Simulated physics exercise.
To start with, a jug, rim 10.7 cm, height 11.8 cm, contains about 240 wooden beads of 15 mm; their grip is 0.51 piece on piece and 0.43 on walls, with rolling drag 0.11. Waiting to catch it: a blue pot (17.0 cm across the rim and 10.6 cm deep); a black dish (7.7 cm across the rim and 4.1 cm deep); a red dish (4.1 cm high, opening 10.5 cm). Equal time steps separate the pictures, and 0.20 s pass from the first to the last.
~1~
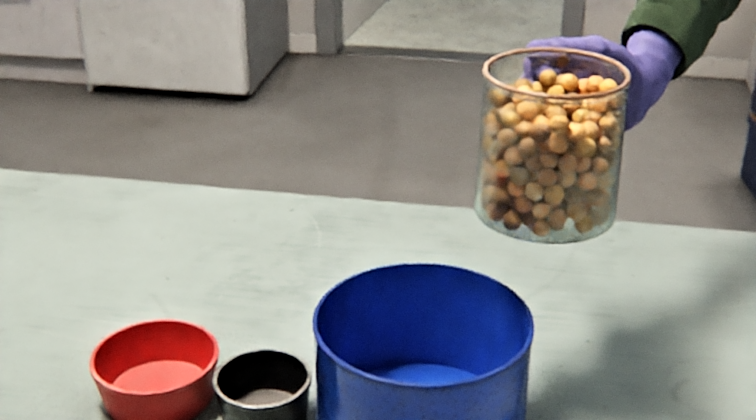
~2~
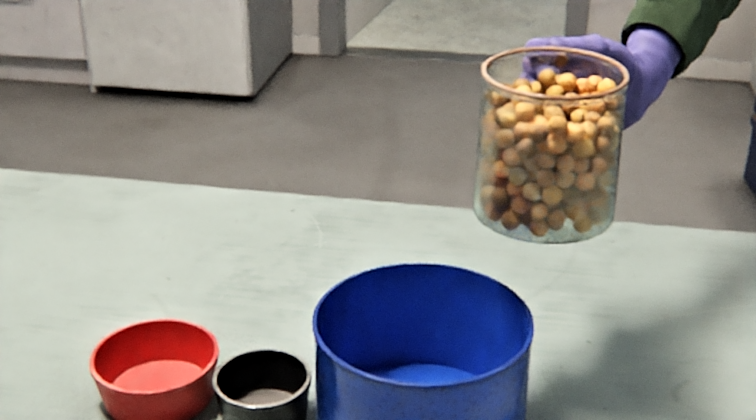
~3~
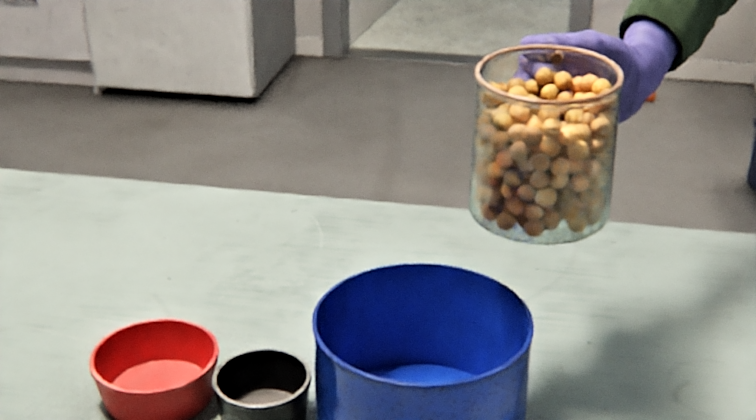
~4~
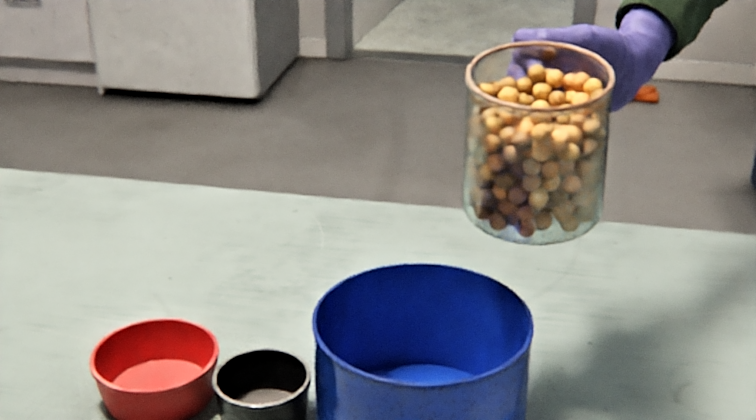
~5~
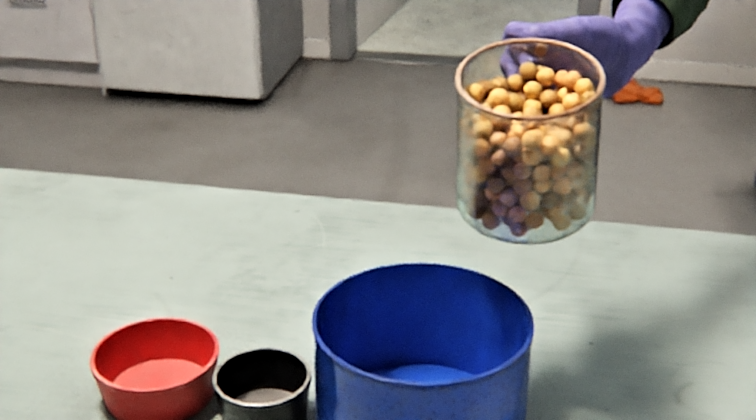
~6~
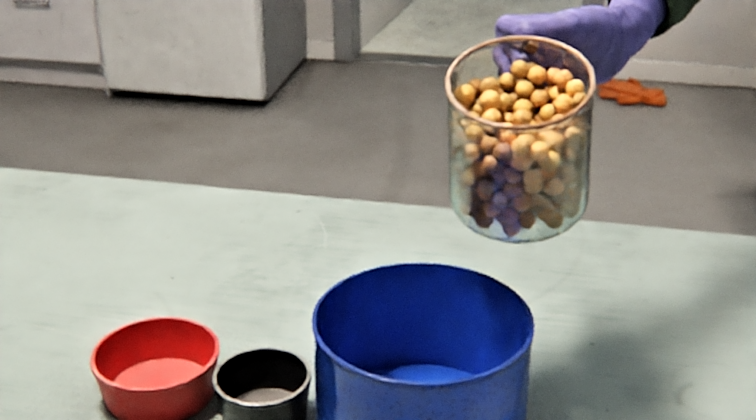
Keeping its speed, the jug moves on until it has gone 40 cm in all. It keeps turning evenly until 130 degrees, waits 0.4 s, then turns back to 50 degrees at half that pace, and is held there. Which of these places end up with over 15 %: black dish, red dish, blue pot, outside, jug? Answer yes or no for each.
Black dish - yes; red dish - no; blue pot - yes; outside - yes; jug - no.
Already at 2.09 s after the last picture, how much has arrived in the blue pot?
I'd say close to 30 in a hundred.
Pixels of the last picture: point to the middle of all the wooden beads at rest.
Somewhere near pixel (278, 407) of the final view.
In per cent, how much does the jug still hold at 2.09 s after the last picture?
0 %.
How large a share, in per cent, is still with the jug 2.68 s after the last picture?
Close to 0 per cent, I'd reckon.
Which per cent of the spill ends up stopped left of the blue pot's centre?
About 100%.
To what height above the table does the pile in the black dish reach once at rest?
Close to 7.0 centimetres.
Then, 0.80 s after the last picture, tilt 128 degrees; blue pot 20 %, jug 60 %, in the air 15 %; middle of all pieces near (343, 216).
Then, 1.47 s after the last picture, tilt 119 degrees; black dish 30 %, red dish 5 %, blue pot 30 %, outside 35 %; middle of all pieces near (285, 408).
Then, 2.09 s after the last picture, tilt 76 degrees; black dish 30 %, red dish 5 %, blue pot 30 %, outside 35 %; middle of all pieces near (288, 404).
Then, 2.68 s after the last picture, tilt 50 degrees; black dish 30 %, red dish 5 %, blue pot 30 %, outside 35 %; middle of all pieces near (288, 404).
In the end, black dish 30 %, red dish 5 %, blue pot 30 %, outside 35 %, jug 0 %.
